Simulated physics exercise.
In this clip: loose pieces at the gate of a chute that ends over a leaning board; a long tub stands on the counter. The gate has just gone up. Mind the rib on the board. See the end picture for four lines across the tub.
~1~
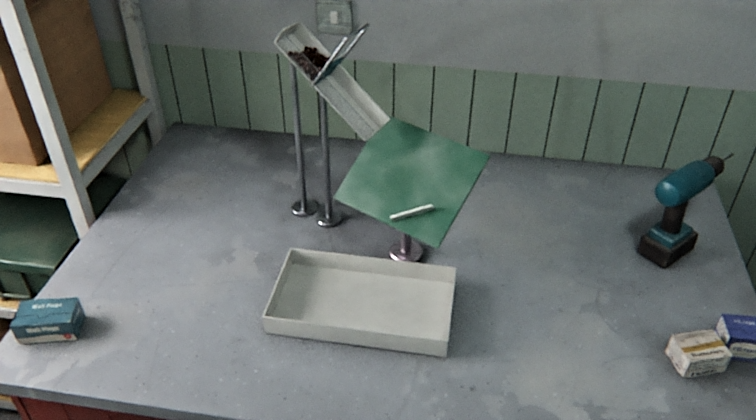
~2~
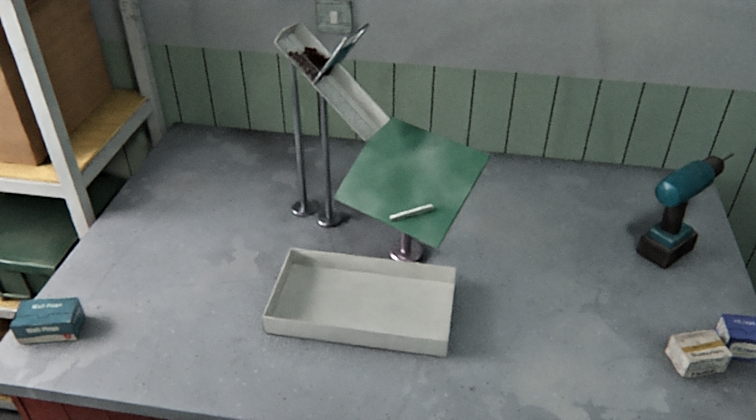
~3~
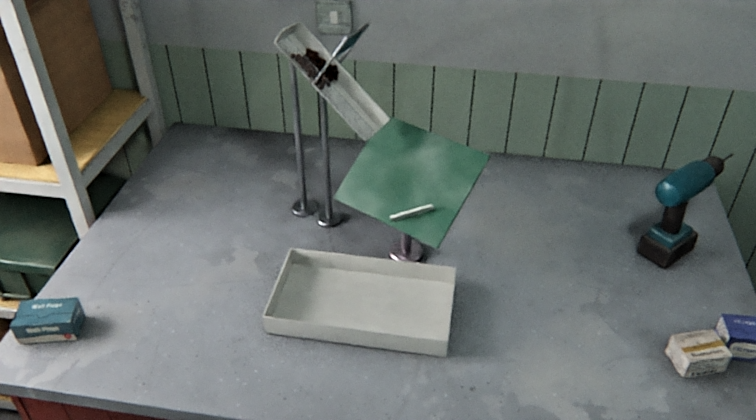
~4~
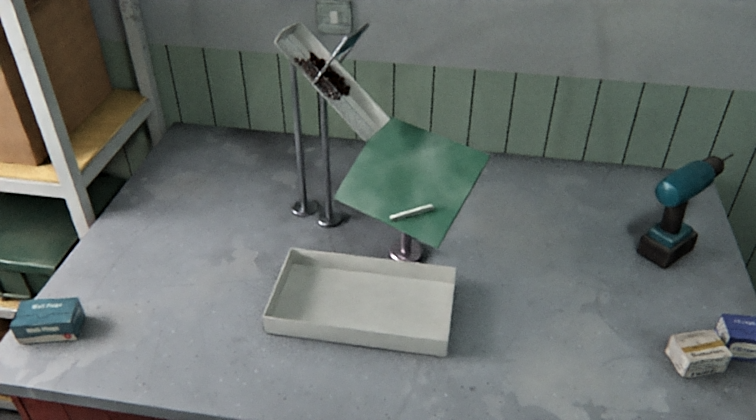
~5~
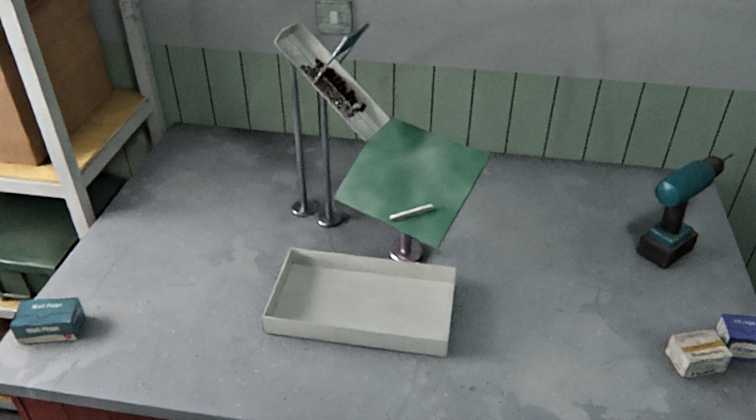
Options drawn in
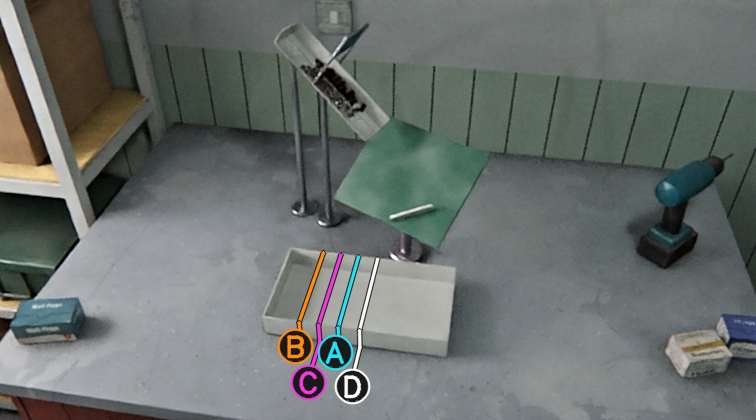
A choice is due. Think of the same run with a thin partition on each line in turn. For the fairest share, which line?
Line A.
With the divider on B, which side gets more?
More lands on the right.
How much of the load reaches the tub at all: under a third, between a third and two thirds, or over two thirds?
About that: Over two thirds.
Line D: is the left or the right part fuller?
More lands on the left.
On the marked copy, line A crosses the front rim at (338, 326); line B crosses the front rim at (299, 321); line C crosses the front rim at (318, 324); line D crosses the front rim at (359, 329).
With A, of what is caught, about two thirds on the left of the divider, about a third on the right.
With B, of what is caught, a small part on the left of the divider, most on the right.
With C, of what is caught, a small part on the left of the divider, nearly all on the right.
With D, of what is caught, most on the left of the divider, about a quarter on the right.
